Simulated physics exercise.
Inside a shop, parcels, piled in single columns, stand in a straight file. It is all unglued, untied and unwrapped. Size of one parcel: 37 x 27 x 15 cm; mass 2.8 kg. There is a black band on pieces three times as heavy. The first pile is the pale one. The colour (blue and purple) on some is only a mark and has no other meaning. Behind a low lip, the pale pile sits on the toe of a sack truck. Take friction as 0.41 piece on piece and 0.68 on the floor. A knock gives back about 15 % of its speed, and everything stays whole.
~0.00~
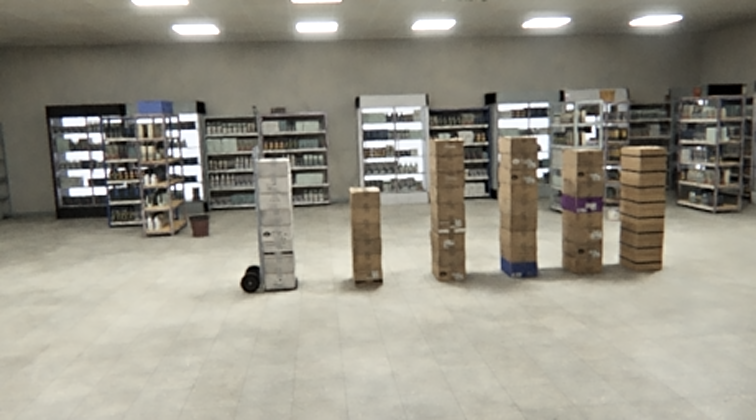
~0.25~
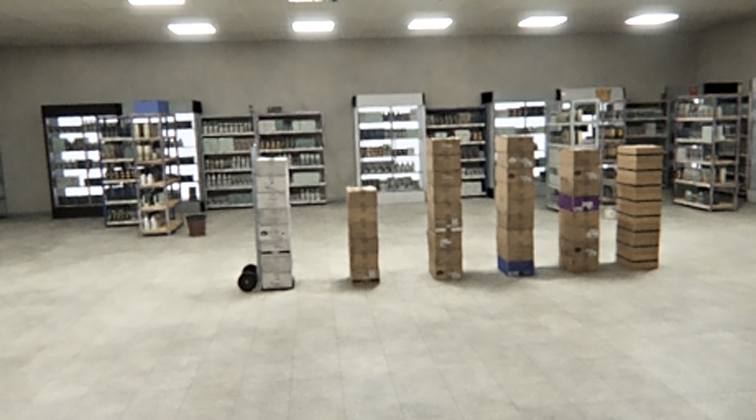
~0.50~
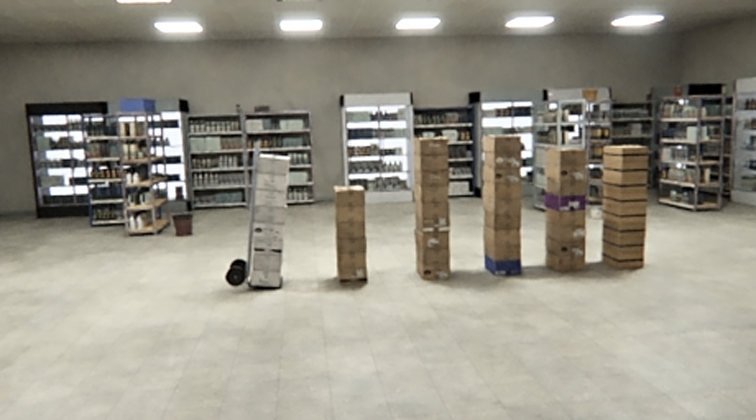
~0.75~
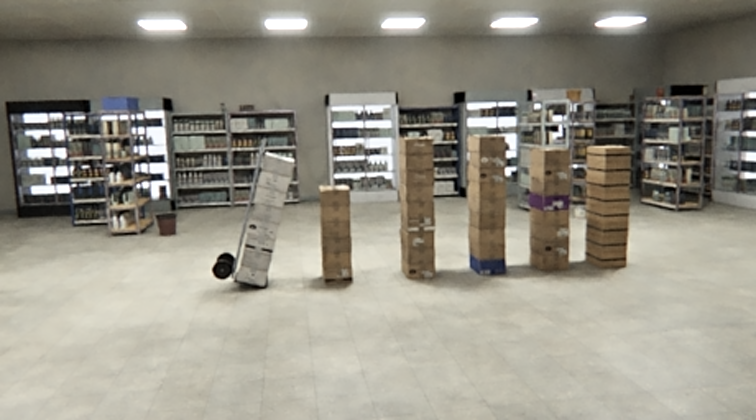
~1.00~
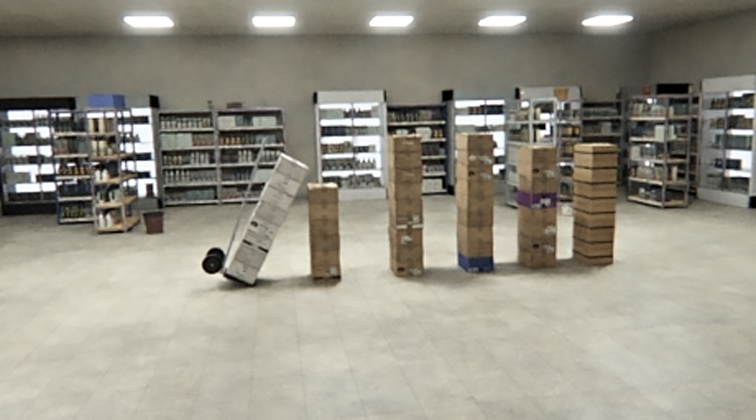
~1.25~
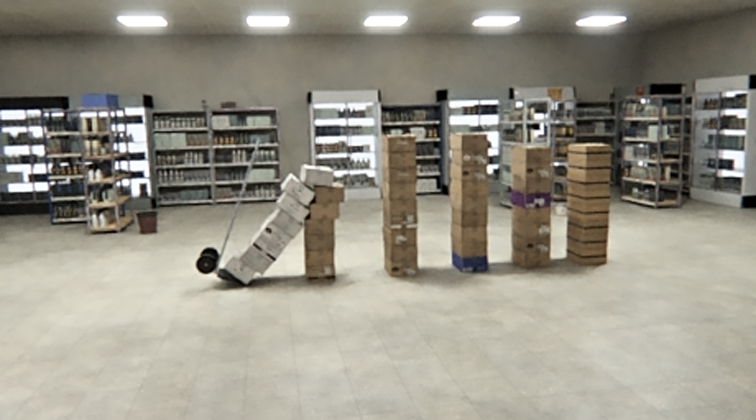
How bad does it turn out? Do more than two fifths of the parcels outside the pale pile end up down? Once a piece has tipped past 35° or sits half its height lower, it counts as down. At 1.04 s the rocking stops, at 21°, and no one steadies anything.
Yes, over two fifths do.
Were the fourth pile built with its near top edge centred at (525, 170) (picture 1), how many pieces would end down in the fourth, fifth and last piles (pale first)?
Down by pile: Fourth 6, fifth 7, last 8.
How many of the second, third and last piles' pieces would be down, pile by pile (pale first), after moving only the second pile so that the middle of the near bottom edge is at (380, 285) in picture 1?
Down counts: Second 5, third 9, last 8.
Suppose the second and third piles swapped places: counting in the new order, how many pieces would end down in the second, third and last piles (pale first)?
Count of fallen pieces - second: 8; third: 5; last: 8.
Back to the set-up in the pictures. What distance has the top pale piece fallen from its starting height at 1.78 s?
I'd put it at close to 25 cm below where it started.
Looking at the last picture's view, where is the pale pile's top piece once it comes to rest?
Roughly at (429, 221).
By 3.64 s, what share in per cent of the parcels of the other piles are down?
By then 60 %.
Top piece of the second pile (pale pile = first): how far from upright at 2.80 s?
Tilt: Near 40 degrees.
Around 1.78 s, 8 of the pale pile down; 2 of the 40 other parcels down.
Around 2.80 s, 7 of the pale pile down; 15 of the 40 other parcels down; blue parcel tipped 11°.
Around 3.64 s, 7 of the pale pile down; 23 of the 40 other parcels down; blue parcel tipped 28°; purple parcel tipped 20°, 54 mm lower.
Around 4.46 s, 7 of the pale pile down; 39 of the 40 other parcels down; purple parcel tipped 43°, 32 cm lower; blue parcel tipped 23°.
Finally (5.5 s), 7 of the pale pile down; 39 of the 40 other parcels down; purple parcel tipped 42°, 44 cm lower; blue parcel tipped 23°. That is 98 per cent. Seen by the last camera, middles, purple parcel near (607, 237), blue parcel near (474, 255).
